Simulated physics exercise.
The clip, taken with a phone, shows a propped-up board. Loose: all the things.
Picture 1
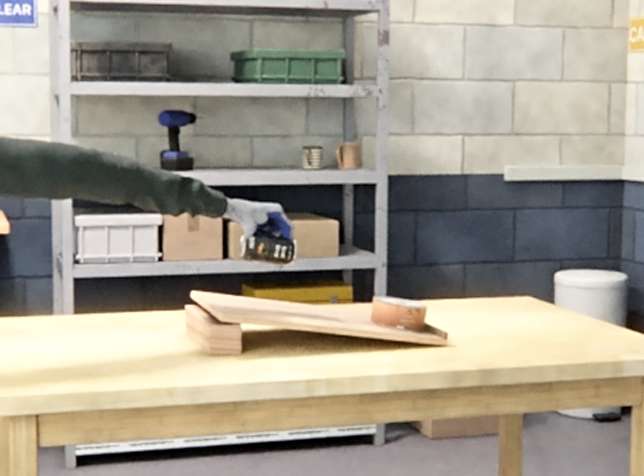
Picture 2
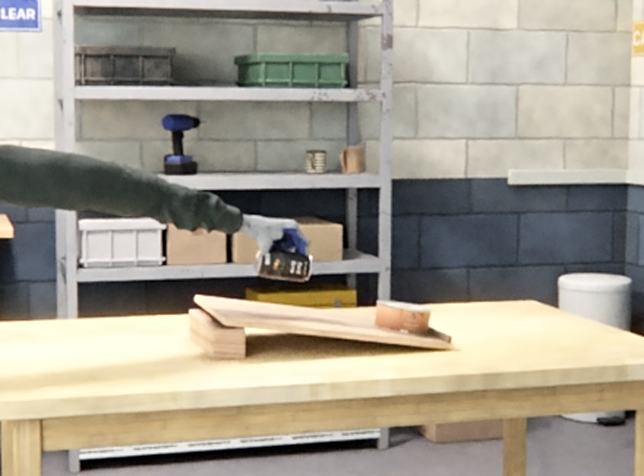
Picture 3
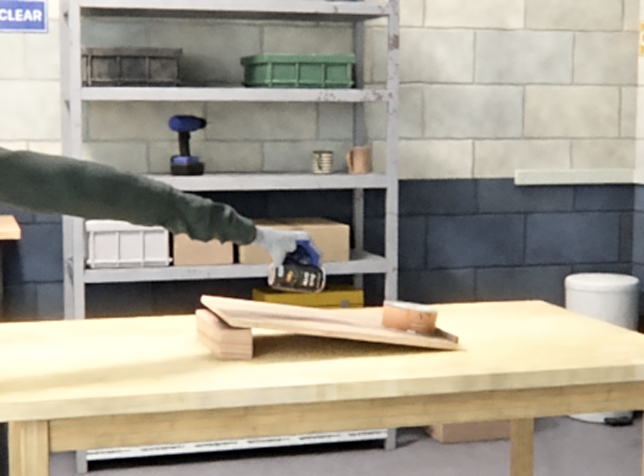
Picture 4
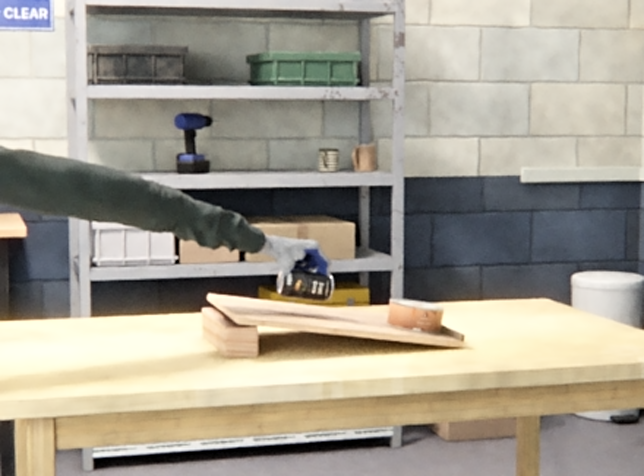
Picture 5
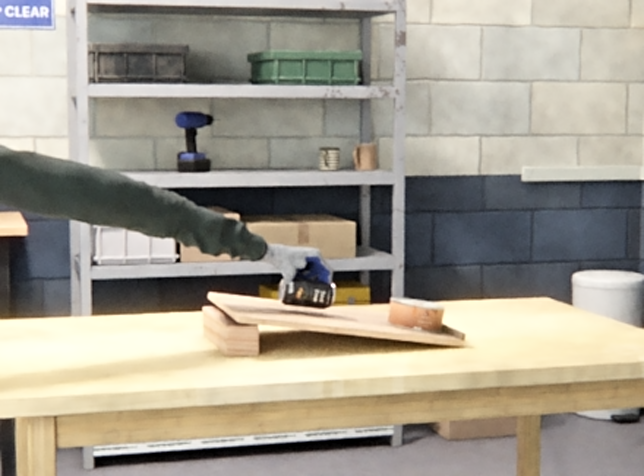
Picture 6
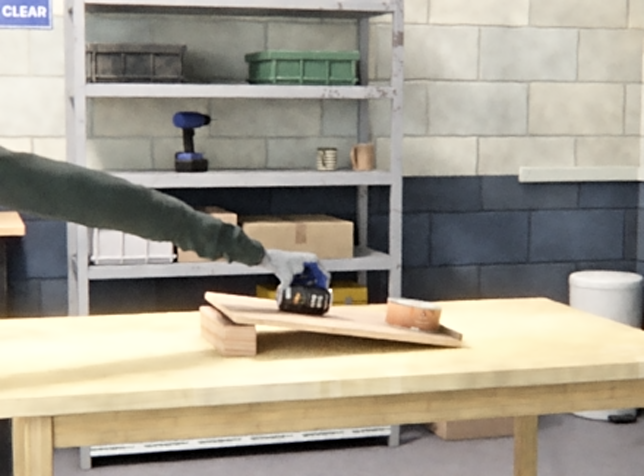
In the video, a gloved hand reaches in from the left, moves a black object slightly right and down, and sets it on a propped-up board, still holding it, while an orange tub stays near the board's lower right end.
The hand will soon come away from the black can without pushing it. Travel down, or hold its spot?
It holds its spot.
Then, 0.30 s on from there, no change.
Then, 0.70 s on from there, black can resting near (304, 299).
In the end, both unmoved. At the end, from the last picture's camera, black can near (304, 299). The black can keeps its place.
